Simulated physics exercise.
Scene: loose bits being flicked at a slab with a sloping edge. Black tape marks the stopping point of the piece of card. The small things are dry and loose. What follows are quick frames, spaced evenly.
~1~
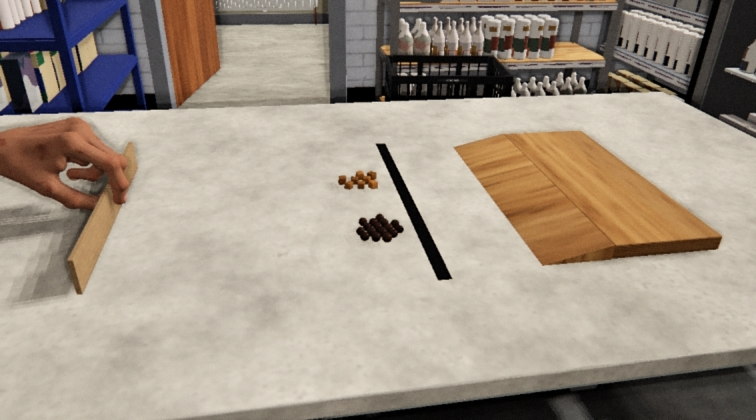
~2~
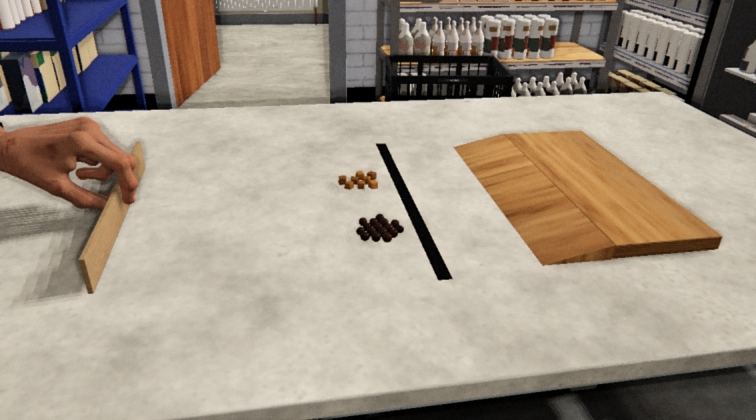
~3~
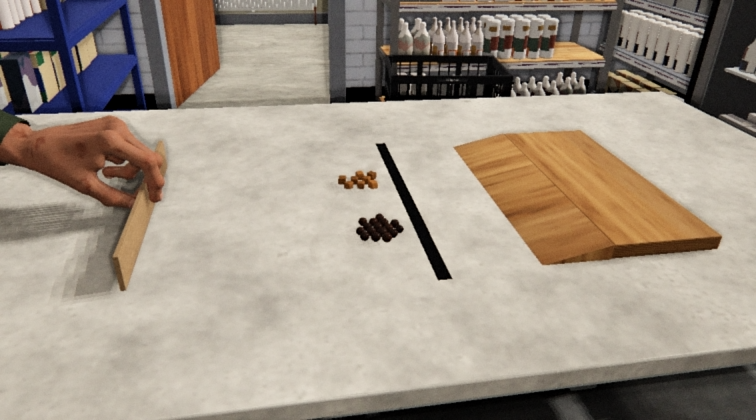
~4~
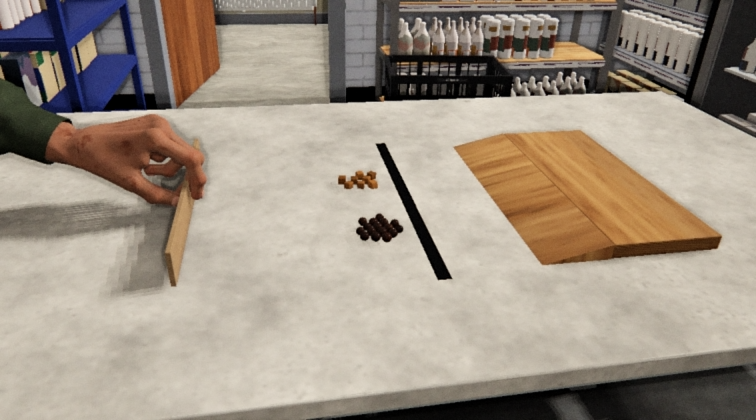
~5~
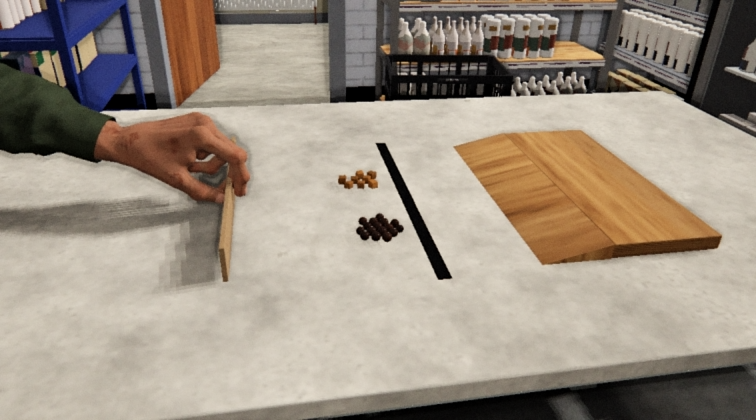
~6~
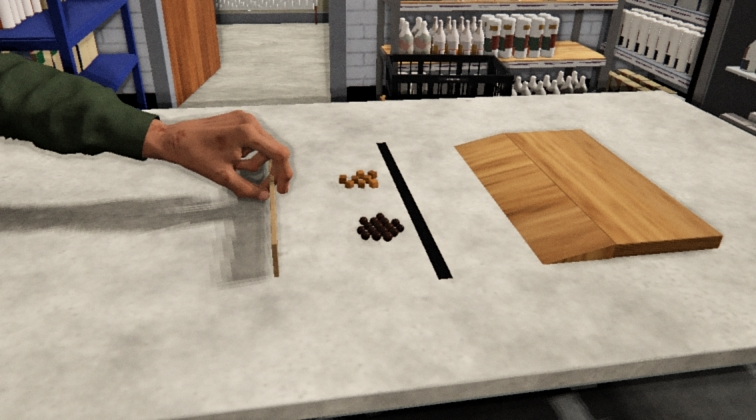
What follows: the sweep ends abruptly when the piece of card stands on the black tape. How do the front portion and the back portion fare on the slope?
The front portion? It clears the top, partly. The back portion? It stays below the top.
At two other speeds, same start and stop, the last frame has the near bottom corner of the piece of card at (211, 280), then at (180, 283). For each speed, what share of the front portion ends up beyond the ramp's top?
Lab note: Share near 10 per cent at the first pace and 0 per cent at the second.
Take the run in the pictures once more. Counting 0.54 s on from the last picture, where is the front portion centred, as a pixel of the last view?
The middle is roughly at pixel (610, 219).
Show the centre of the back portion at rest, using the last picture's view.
Roughly (472, 174).
Then, 0.12 s later than the last frame, piece of card still moving, near (356, 175); front portion every one short of the ramp; back portion every one short of the ramp.
Then, 0.26 s later than the last frame, piece of card stopped at the black tape; front portion every one short of the ramp; back portion every one short of the ramp.
Then, 0.54 s later than the last frame, piece of card stopped at the black tape; front portion the larger part past the top, roughly a quarter on the ramp; back portion every one short of the ramp.
When it is over, piece of card stopped at the black tape; front portion every one past the top; back portion not one past the top, every one short of the ramp.
